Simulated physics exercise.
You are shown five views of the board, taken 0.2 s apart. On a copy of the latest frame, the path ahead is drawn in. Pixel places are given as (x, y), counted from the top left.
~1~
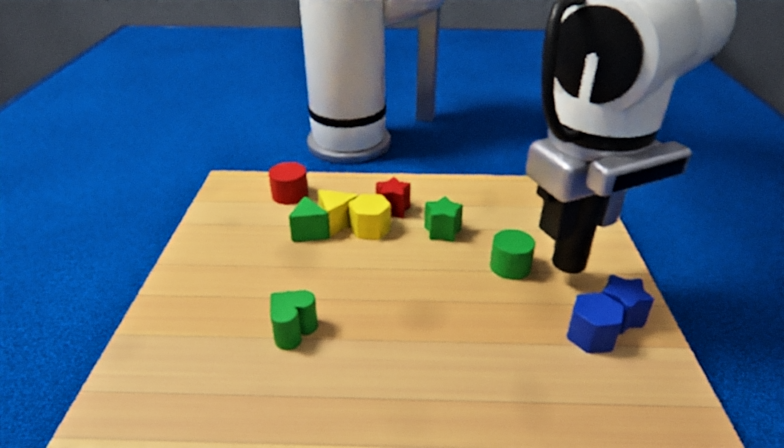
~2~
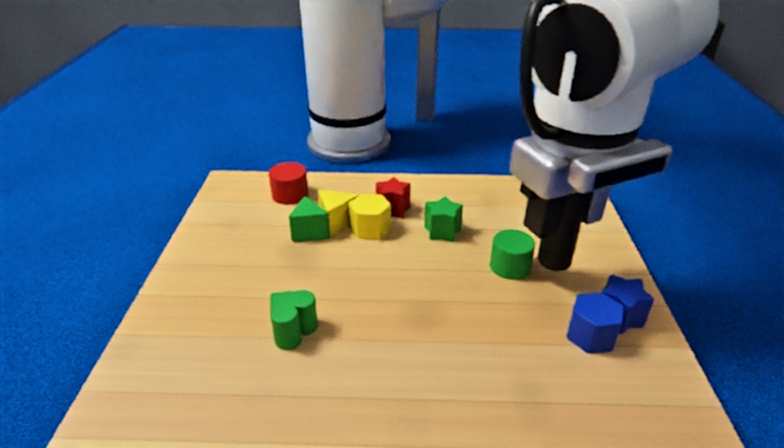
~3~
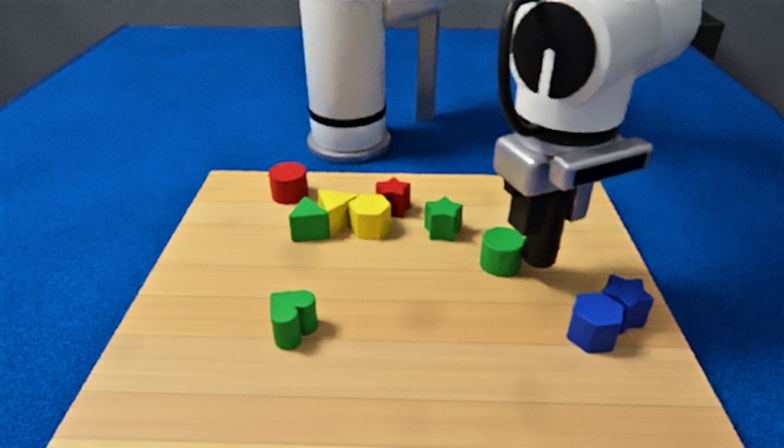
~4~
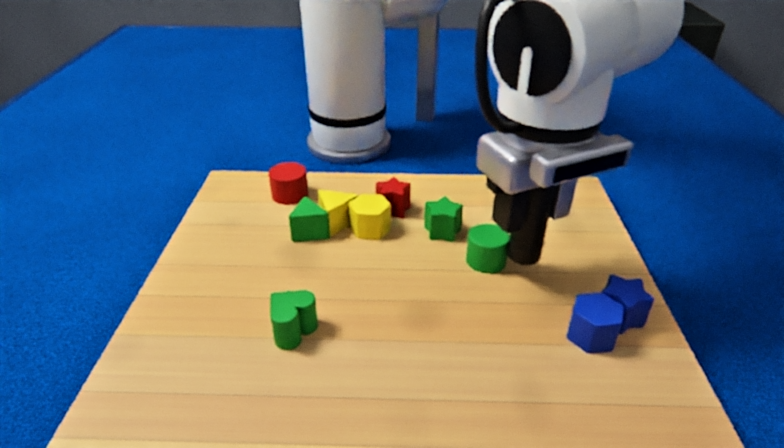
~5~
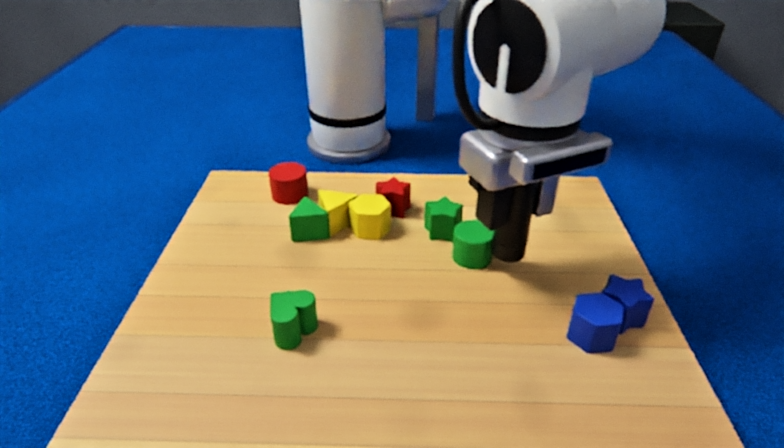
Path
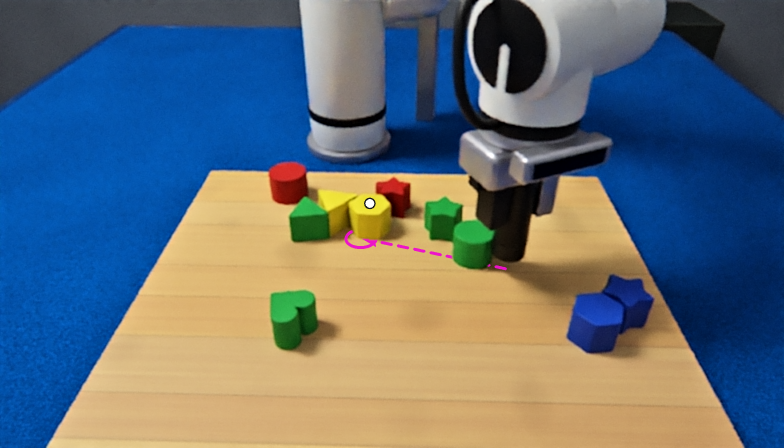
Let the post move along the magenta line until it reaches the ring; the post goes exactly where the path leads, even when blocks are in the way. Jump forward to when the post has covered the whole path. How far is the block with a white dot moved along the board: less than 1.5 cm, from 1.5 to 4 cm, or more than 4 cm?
Over 4 cm.
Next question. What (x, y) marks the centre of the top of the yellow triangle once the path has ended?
Around (320, 194).
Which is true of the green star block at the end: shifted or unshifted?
That block slides.
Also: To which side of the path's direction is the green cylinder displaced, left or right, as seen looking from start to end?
Well, taking the path from its start to its end as straight ahead, the green cylinder moves to the right.
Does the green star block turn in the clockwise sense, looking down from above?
Yes, that is what happens.
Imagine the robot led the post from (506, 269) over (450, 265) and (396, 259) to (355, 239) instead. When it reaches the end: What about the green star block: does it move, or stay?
That block is shifted.
Path on the board, from (506, 269) directly to (361, 238); the dot is on the yellow hexagon.
The first path, step by step. One third of the way, post at (456, 242); green star block at (431, 197), turned 50° clockwise; green cylinder at (427, 218).
Two thirds of the way, post at (406, 232); yellow triangle at (325, 196), turned 30° anticlockwise; yellow hexagon at (358, 194), turned 25° anticlockwise; green star block at (426, 193), turned 95° clockwise; green cylinder at (392, 203).
At the end, post at (361, 223); yellow triangle at (320, 194), turned 50° anticlockwise; yellow hexagon at (351, 185), turned 55° anticlockwise; green star block at (426, 193), turned 95° clockwise; green cylinder at (379, 196).
